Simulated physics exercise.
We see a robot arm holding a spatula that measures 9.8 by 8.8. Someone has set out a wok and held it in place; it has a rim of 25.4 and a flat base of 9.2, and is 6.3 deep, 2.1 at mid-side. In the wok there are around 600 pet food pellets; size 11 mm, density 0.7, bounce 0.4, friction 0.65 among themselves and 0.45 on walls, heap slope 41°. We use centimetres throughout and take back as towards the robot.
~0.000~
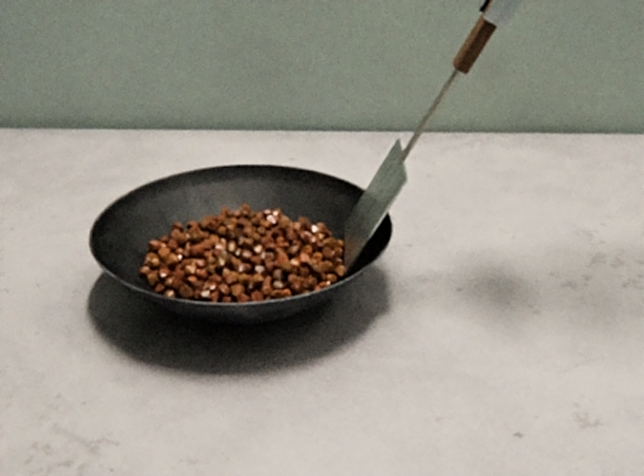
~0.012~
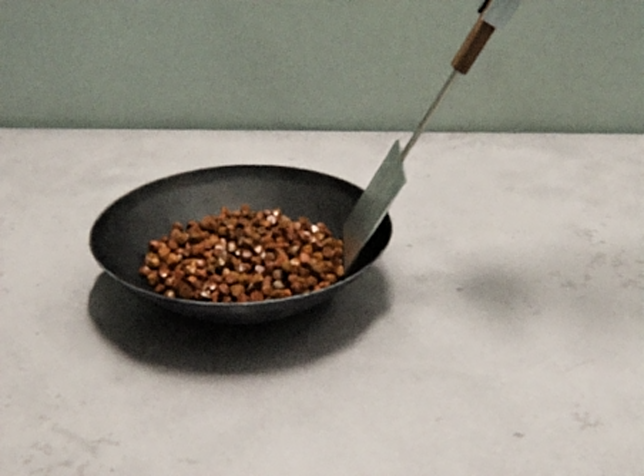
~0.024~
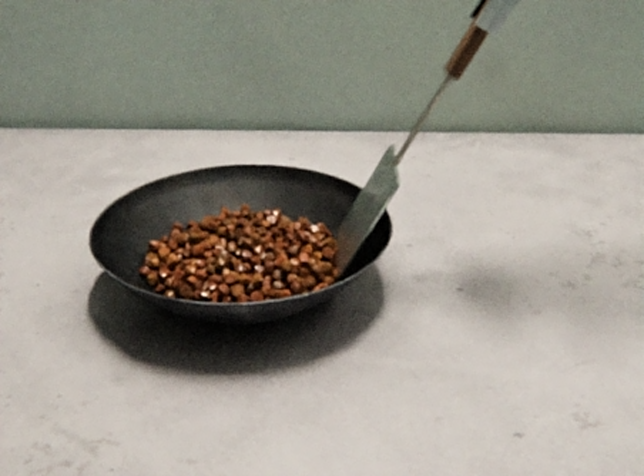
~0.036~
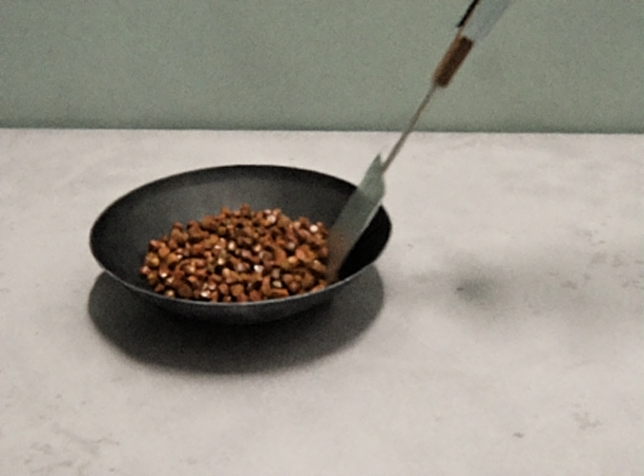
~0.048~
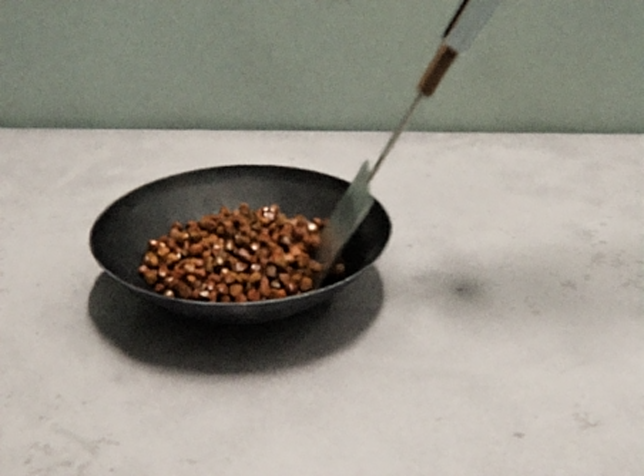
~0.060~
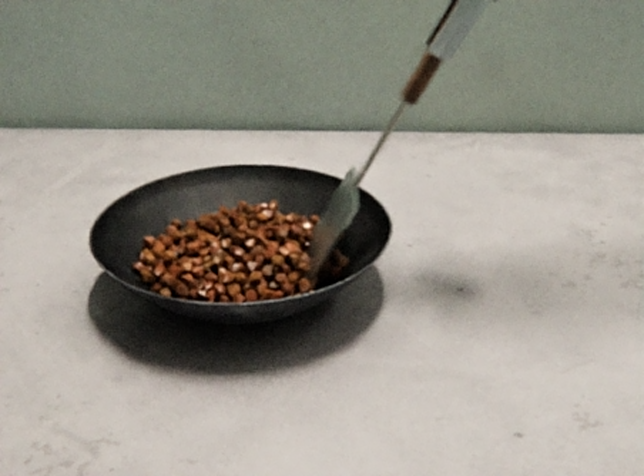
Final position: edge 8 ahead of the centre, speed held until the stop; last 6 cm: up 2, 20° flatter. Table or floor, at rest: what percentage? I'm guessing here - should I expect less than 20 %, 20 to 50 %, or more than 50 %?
You should expect more than 50 %.
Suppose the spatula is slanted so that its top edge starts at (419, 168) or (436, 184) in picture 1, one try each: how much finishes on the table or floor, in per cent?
I'd say near 60 per cent for the first and near 55 per cent for the second.
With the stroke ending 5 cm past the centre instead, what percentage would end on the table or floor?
In that case about 25 percent ends on the table or floor.
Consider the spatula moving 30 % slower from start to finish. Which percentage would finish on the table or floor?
Roughly 45 in a hundred.
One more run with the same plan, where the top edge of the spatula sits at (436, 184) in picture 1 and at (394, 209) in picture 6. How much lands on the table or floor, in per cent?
50 %.
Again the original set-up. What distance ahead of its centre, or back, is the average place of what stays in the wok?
Roughly 2.0 centimetres ahead.
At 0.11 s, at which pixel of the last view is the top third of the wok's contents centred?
Estimated point: Close to (205, 241).
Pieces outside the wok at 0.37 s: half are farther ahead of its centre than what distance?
The distance is about 22 cm.
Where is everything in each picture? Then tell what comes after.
In the first picture, spatula top edge at (403, 158), sloping 62°; upper third of the load around (247, 250), from x 145 to 340, top at y 210; 599 in the wok.
In the second picture, spatula top edge at (402, 158), sloping 62°; upper third of the load around (247, 250), from x 145 to 340, top at y 210.
In the third picture, spatula top edge at (395, 163), sloping 62°; upper third of the load around (247, 251), from x 145 to 340, top at y 210.
In the fourth picture, spatula top edge at (383, 171), sloping 62°; upper third of the load around (246, 250), from x 145 to 340, top at y 210.
In the fifth picture, spatula top edge at (369, 179), sloping 62°; upper third of the load around (245, 248), from x 145 to 340, top at y 210.
In the sixth picture, spatula top edge at (355, 185), sloping 62°; upper third of the load around (243, 247), from x 140 to 345, top at y 205; 599 in the wok.
After 0.11 s, sloping 62°, highest piece 7 above the table; 599 in the wok.
After 0.15 s, sloping 56°, highest piece 12 above the table; 585 in the wok, 14 on the blade or in flight.
After 0.37 s, sloping 42°, highest piece 15 above the table; 257 in the wok, 128 on the table or floor, 214 on the blade or in flight.
After 1.42 s, sloping 42°, highest piece 7 above the table; 342 on the table or floor, 257 in the wok.
At rest, 342 on the table or floor, 257 in the wok. That is 57 % on the table or floor.
